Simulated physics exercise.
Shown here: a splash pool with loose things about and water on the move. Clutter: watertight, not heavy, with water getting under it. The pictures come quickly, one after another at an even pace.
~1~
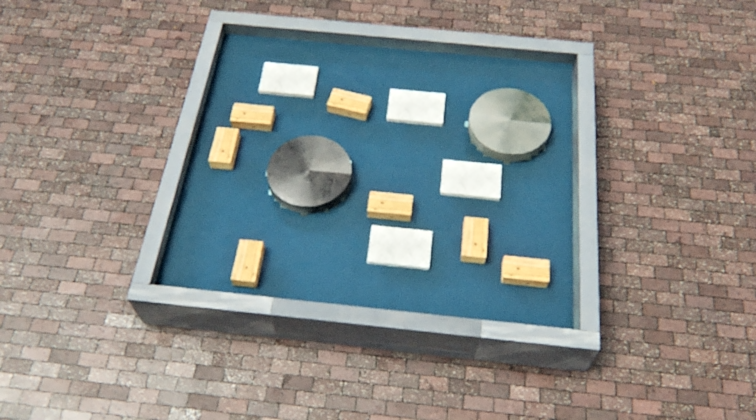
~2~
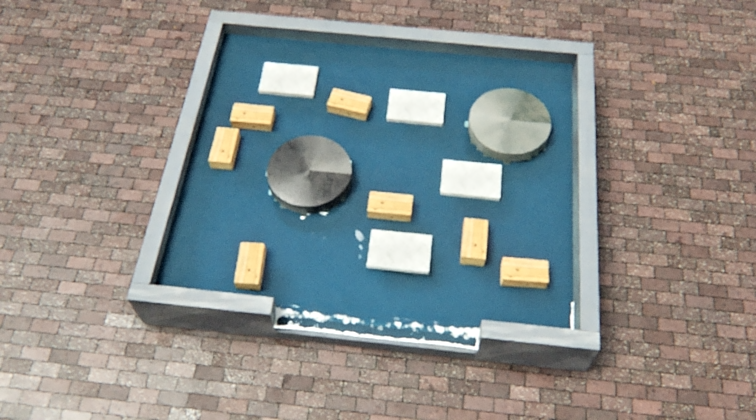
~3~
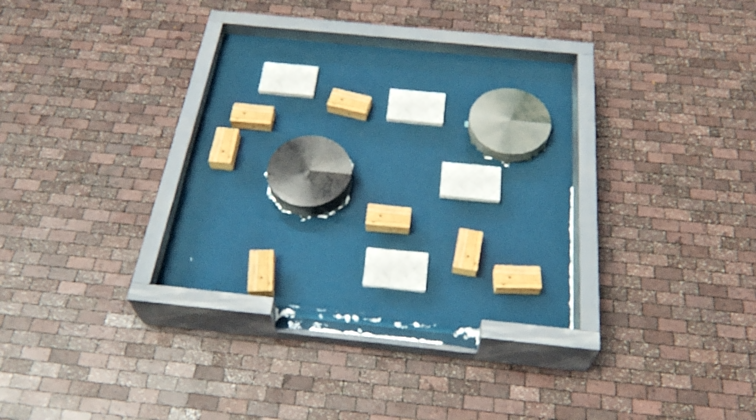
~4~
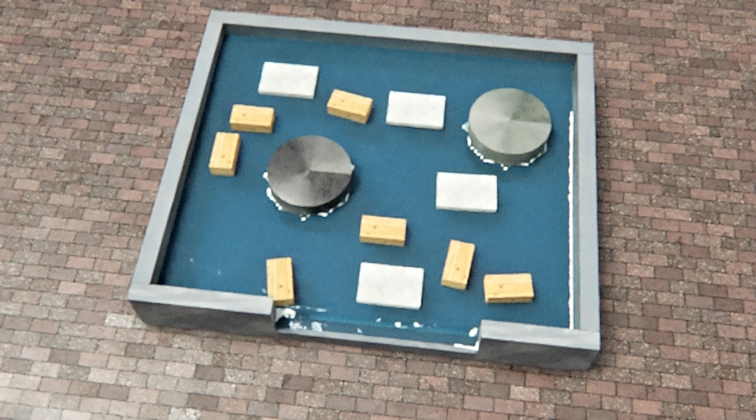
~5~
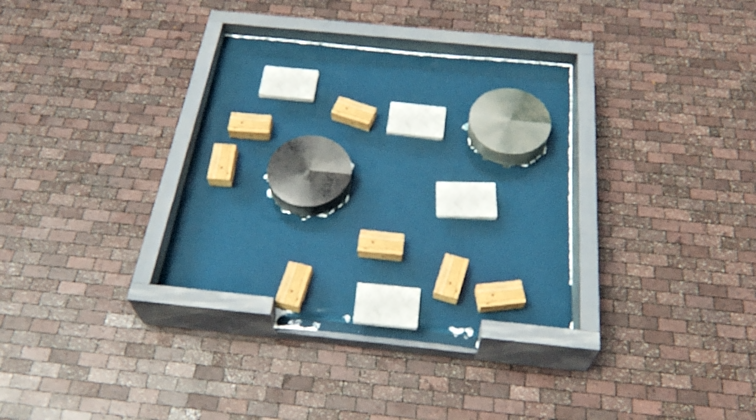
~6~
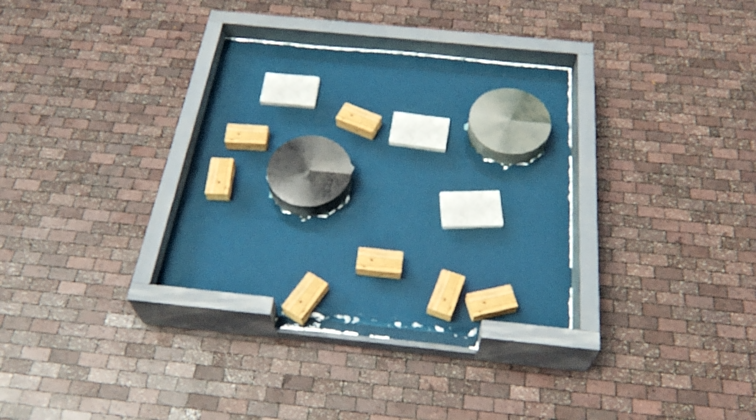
A shallow square pool of blue water with a grey rim sits on reddish brick paving, seen from above at a slant by a still camera. Tan blocks and flat white slabs float around two round grey drums, one left of centre and one at upper right. A gap opens in the near wall, the nearer pieces drift towards it, the farther ones shift slightly, and one white slab leaves view there.
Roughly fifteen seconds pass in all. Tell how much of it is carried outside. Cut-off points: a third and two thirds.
At least two thirds.
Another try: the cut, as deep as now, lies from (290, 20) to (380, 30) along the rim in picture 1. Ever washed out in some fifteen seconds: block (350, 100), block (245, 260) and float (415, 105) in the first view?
Lost, retained and lost.
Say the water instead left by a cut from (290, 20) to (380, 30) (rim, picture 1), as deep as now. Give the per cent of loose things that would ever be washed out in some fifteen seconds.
Roughly 50 per cent.
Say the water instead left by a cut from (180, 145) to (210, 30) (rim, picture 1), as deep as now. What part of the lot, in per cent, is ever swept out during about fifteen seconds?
Near 50 percent.
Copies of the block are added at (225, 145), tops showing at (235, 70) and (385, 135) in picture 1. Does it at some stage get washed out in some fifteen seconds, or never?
Remains, escapes.
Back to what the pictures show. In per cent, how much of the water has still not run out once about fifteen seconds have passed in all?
My answer is close to 46 percent.
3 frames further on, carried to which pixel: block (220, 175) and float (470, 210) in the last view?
My guess is around (221, 204) and around (469, 234).
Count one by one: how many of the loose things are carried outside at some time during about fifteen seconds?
It adds up to 9.
A moment on, 5 of 11 are out; 6 afloat.
Next, 5 of 11 are out; 6 afloat.
Later, 8 of 11 are out; 3 afloat.
In the end, 9 of 11 are out; 2 afloat.
